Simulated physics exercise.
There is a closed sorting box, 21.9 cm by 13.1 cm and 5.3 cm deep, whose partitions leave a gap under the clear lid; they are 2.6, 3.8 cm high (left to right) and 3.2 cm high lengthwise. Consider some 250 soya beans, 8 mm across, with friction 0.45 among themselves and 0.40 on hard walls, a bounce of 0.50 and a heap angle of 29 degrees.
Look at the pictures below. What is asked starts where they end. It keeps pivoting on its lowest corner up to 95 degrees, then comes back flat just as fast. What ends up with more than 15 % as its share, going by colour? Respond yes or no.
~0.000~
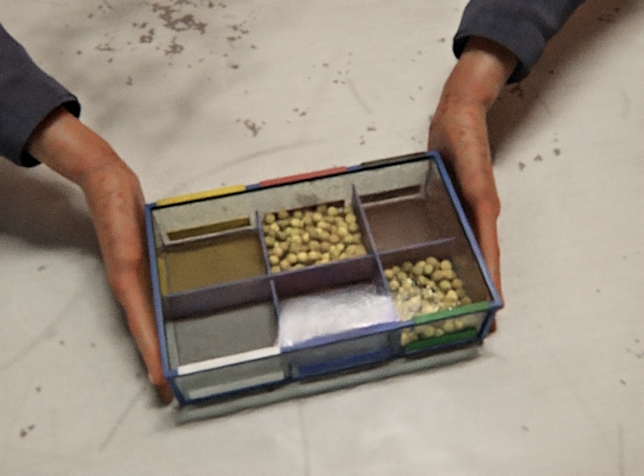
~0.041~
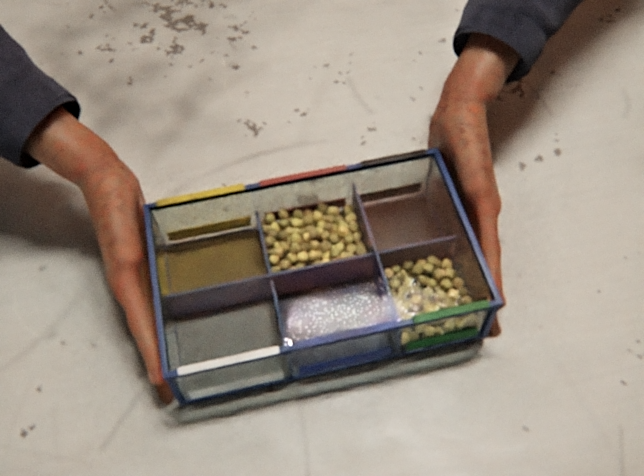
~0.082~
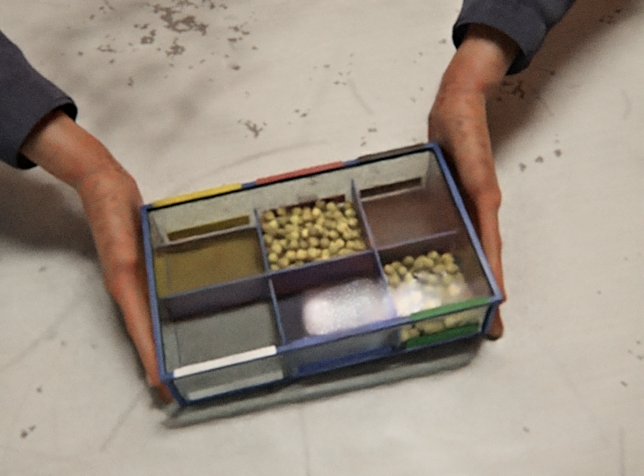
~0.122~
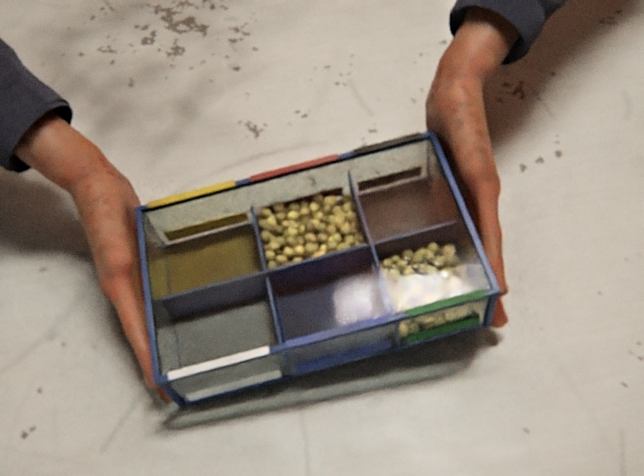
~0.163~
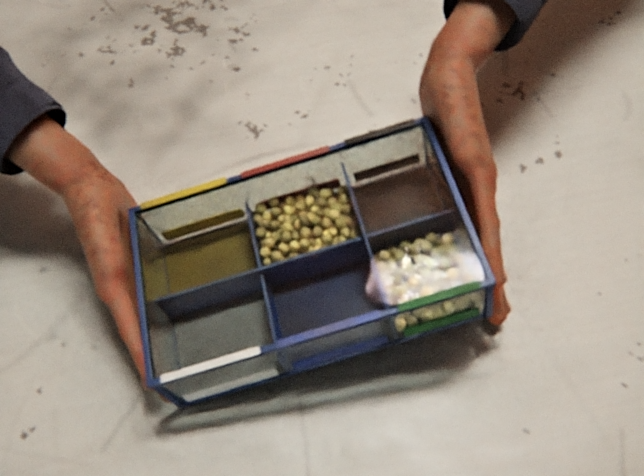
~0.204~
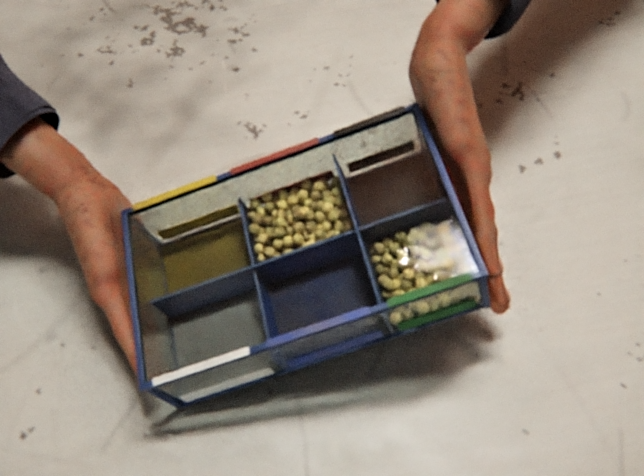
Red: No; blue: No; green: Yes; yellow: Yes; white: Yes; black: No.
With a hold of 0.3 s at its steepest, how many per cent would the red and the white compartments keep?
Then, in per cent: Red 5; white 35.
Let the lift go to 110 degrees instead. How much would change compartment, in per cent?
That works out to close to 80 percent.
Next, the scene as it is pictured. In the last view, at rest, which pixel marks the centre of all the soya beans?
(219, 321).
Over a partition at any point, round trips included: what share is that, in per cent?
Roughly 70 in a hundred.
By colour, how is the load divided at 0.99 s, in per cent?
Red 30 %, blue 0 %, green 35 %, yellow 25 %, white 10 %, black 0 %.
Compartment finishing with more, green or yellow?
Yellow compartment.
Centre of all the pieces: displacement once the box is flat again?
Some 8.0 cm.
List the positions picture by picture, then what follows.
Box tilt 0 degrees, front corners at (170, 372) and (494, 303); red 65 %, green 35 %, in the first picture.
Box tilt 1 degrees, front corners at (169, 373) and (495, 301), in the second picture.
Box tilt 3 degrees, front corners at (166, 375) and (494, 297), lowest corner left front, in the third picture.
Box tilt 7 degrees, front corners at (160, 377) and (493, 290), lowest corner left front, in the fourth picture.
Box tilt 11 degrees, front corners at (154, 381) and (488, 281), lowest corner left front, in the fifth picture.
Box tilt 16 degrees, front corners at (146, 384) and (479, 272), lowest corner left front; red 65 %, green 35 %. Its pace works out near 110 degrees a second, in the sixth picture.
After 0.99 s, tilt 95 degrees; red 30 %, green 35 %, yellow 25 %, white 10 %.
After 1.51 s, tilt 42 degrees; red 5 %, green 25 %, yellow 35 %, white 30 %.
After 2.10 s, tilt 0 degrees; red 5 %, blue 5 %, green 25 %, yellow 35 %, white 30 %.
By 2.7 s all is still; red 5 %, blue 5 %, green 25 %, yellow 35 %, white 30 %, black 0 %.
